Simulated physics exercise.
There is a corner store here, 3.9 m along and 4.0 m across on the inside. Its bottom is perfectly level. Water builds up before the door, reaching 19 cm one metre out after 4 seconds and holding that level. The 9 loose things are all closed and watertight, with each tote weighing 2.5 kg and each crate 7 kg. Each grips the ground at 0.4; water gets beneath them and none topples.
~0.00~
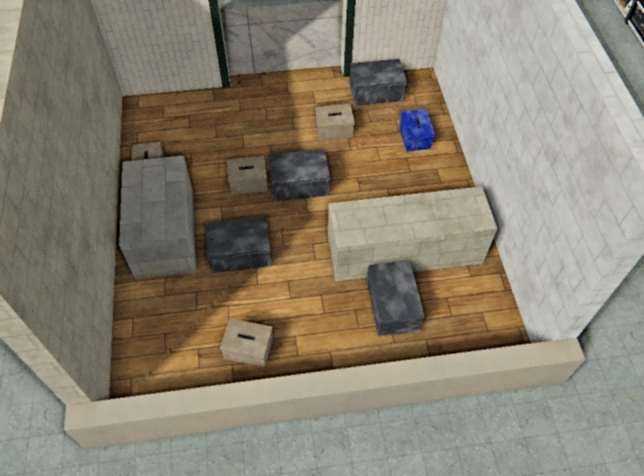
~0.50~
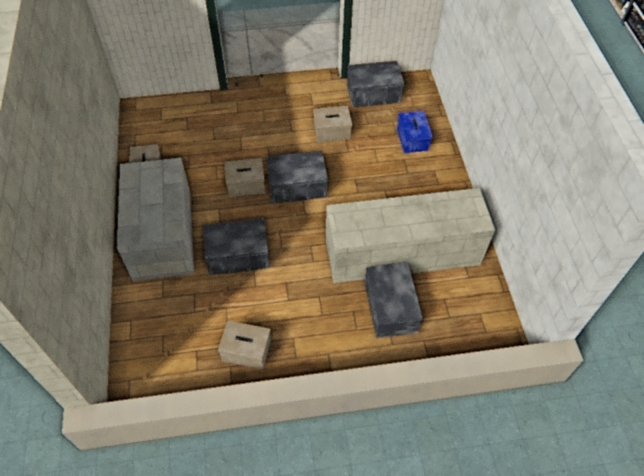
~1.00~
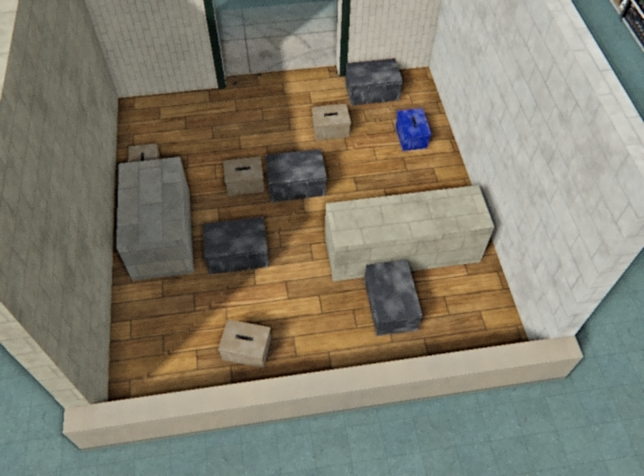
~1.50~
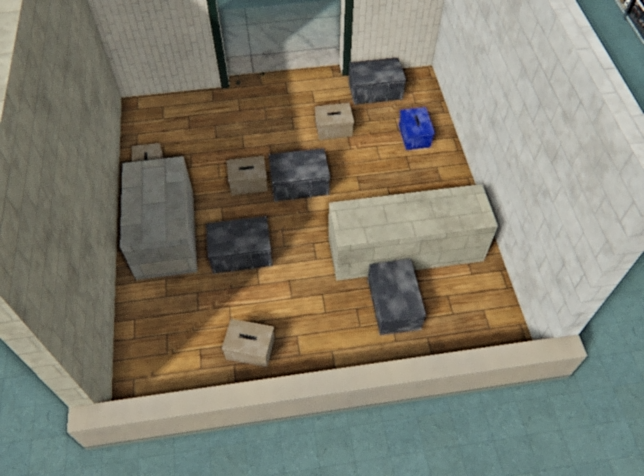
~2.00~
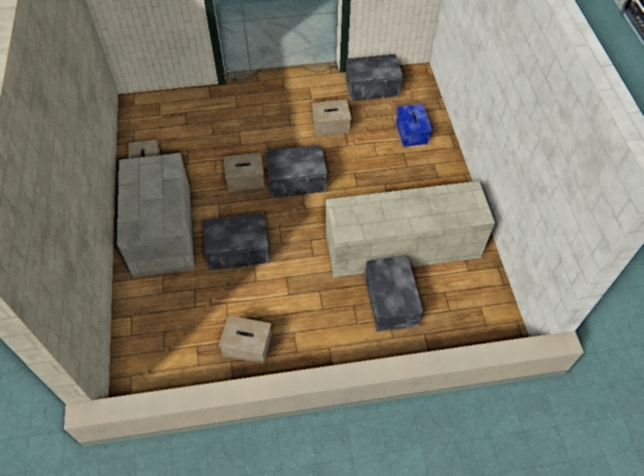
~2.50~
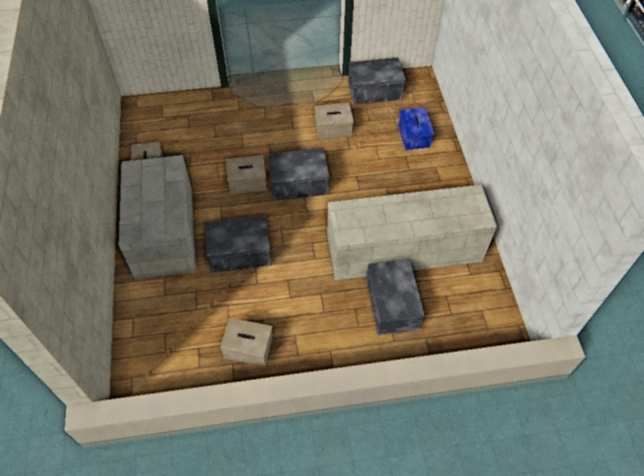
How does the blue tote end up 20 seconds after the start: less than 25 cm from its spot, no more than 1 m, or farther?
Watch - it'll glide a little way.
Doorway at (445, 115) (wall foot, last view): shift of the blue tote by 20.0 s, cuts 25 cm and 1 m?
Blue tote: Long trip.
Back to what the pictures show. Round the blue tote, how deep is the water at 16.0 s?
Near 9 cm deep.
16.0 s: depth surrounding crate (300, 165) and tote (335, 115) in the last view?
14 and 10 cm.
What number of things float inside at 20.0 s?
At that moment it comes to 9.
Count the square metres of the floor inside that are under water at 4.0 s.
Somewhere around 3.5 m2, roughly.
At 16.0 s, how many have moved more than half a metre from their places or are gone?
I count 8 of them.
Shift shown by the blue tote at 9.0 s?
Roughly 60 cm.
After 4.0 s the blue tote is near (417, 121), 0.0 m from its start, aground; 0 afloat.
After 9.0 s the blue tote is near (402, 83), 0.6 m from its start, afloat; 9 afloat.
After 16.0 s the blue tote is near (383, 146), 0.6 m from its start, afloat; 9 afloat.
After 20.0 s the blue tote is near (375, 94), 0.6 m from its start, afloat; 9 afloat.
